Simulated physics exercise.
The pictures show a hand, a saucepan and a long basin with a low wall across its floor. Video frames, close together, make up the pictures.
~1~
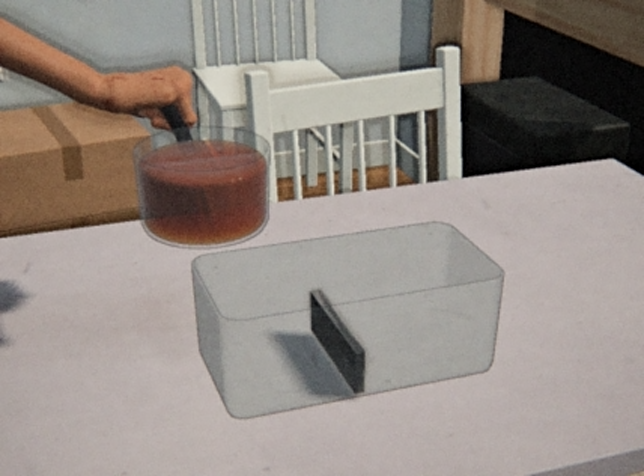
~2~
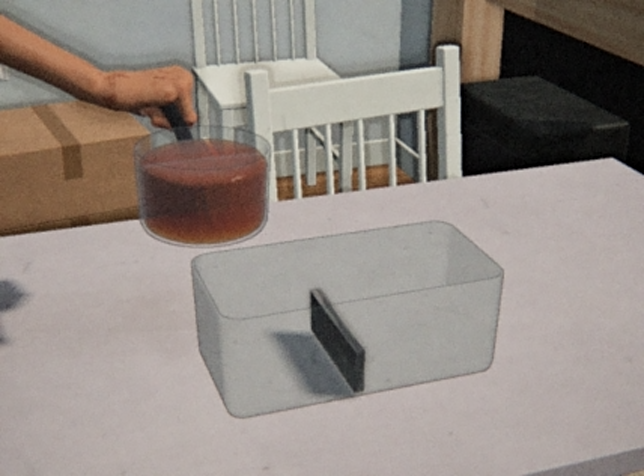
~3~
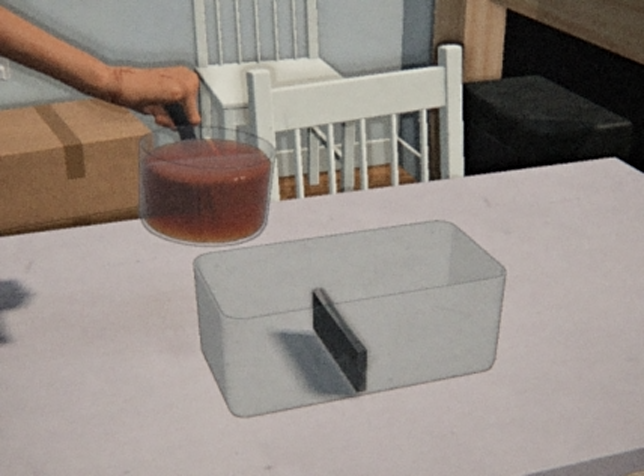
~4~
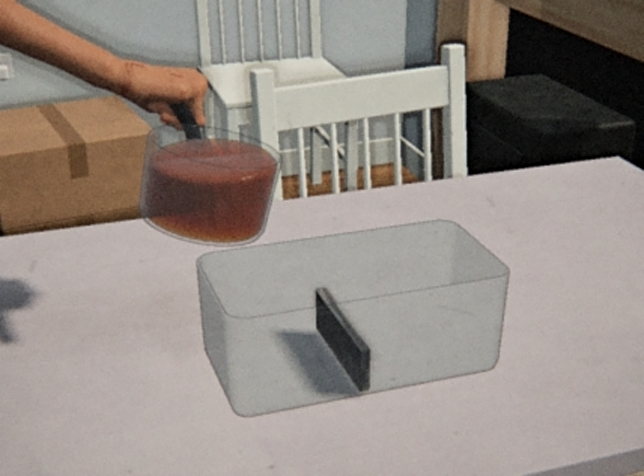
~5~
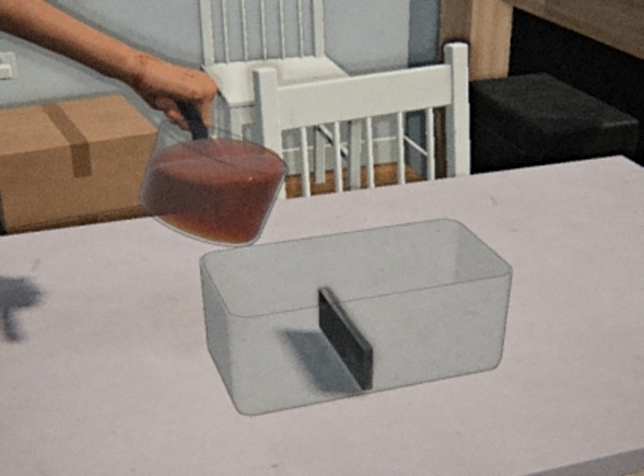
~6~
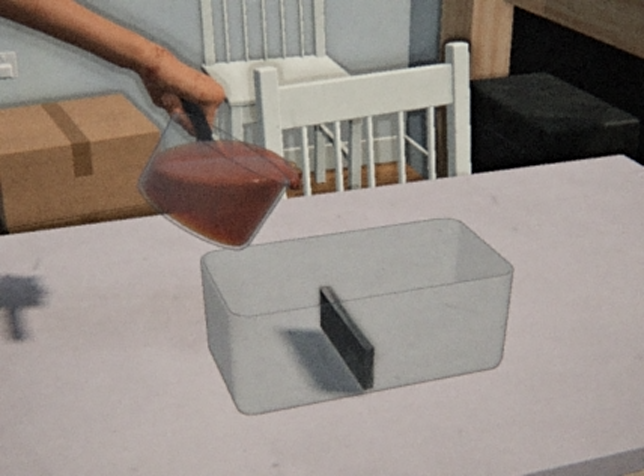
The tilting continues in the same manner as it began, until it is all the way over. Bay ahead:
Left.
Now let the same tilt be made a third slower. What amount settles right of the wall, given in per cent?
Roughly 35 percent.
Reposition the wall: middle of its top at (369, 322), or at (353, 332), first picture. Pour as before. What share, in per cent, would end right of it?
About 10 per cent, then about 20 per cent.
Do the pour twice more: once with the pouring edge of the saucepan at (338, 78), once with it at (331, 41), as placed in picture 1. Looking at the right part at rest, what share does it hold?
Roughly 90 in a hundred the first time and 90 in a hundred the second.
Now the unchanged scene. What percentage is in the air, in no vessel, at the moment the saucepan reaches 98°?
Roughly 30 %.
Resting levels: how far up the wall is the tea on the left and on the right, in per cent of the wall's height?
Left near 60; right near 20.
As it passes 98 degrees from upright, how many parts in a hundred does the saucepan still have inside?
It works out to close to 30 percent.
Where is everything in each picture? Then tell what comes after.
It leans 0°; its right rim is at (266, 143); the tea meets the walls at (138, 166) and (262, 152); the long basin's rim runs from (205, 290) to (476, 248); the wall's top is at (337, 321), in the first frame.
It leans 2°; its right rim is at (267, 143); the tea meets the walls at (138, 165) and (263, 152), in the second frame.
It leans 6°; its right rim is at (271, 148); the tea meets the walls at (142, 163) and (267, 152), in the third frame.
It leans 13°; its right rim is at (278, 155); the tea meets the walls at (147, 163) and (273, 153), in the fourth frame.
It leans 22°; its right rim is at (283, 165); the tea meets the walls at (150, 166) and (279, 157); 1 per cent is over the edge, in the fifth frame.
It leans 34°; its right rim is at (285, 178); the tea meets the walls at (150, 165) and (283, 167); 5 per cent is over the edge, in the sixth frame.
A moment on, the tilt is 98° and 28 per cent is still to pour, 24 is left of the wall and 18 right of it.
Next, the tilt is 116° and 3 per cent is still to pour, 67 is left of the wall and 23 right of it.
Then the tilt is 116° and 0 per cent is still to pour, 73 is left of the wall and 25 right of it.
Later the tilt is 116° and 0 per cent is still to pour, 73 is left of the wall and 26 right of it.
At rest 73 per cent lies left of the wall, 26 right of it and 2 outside.
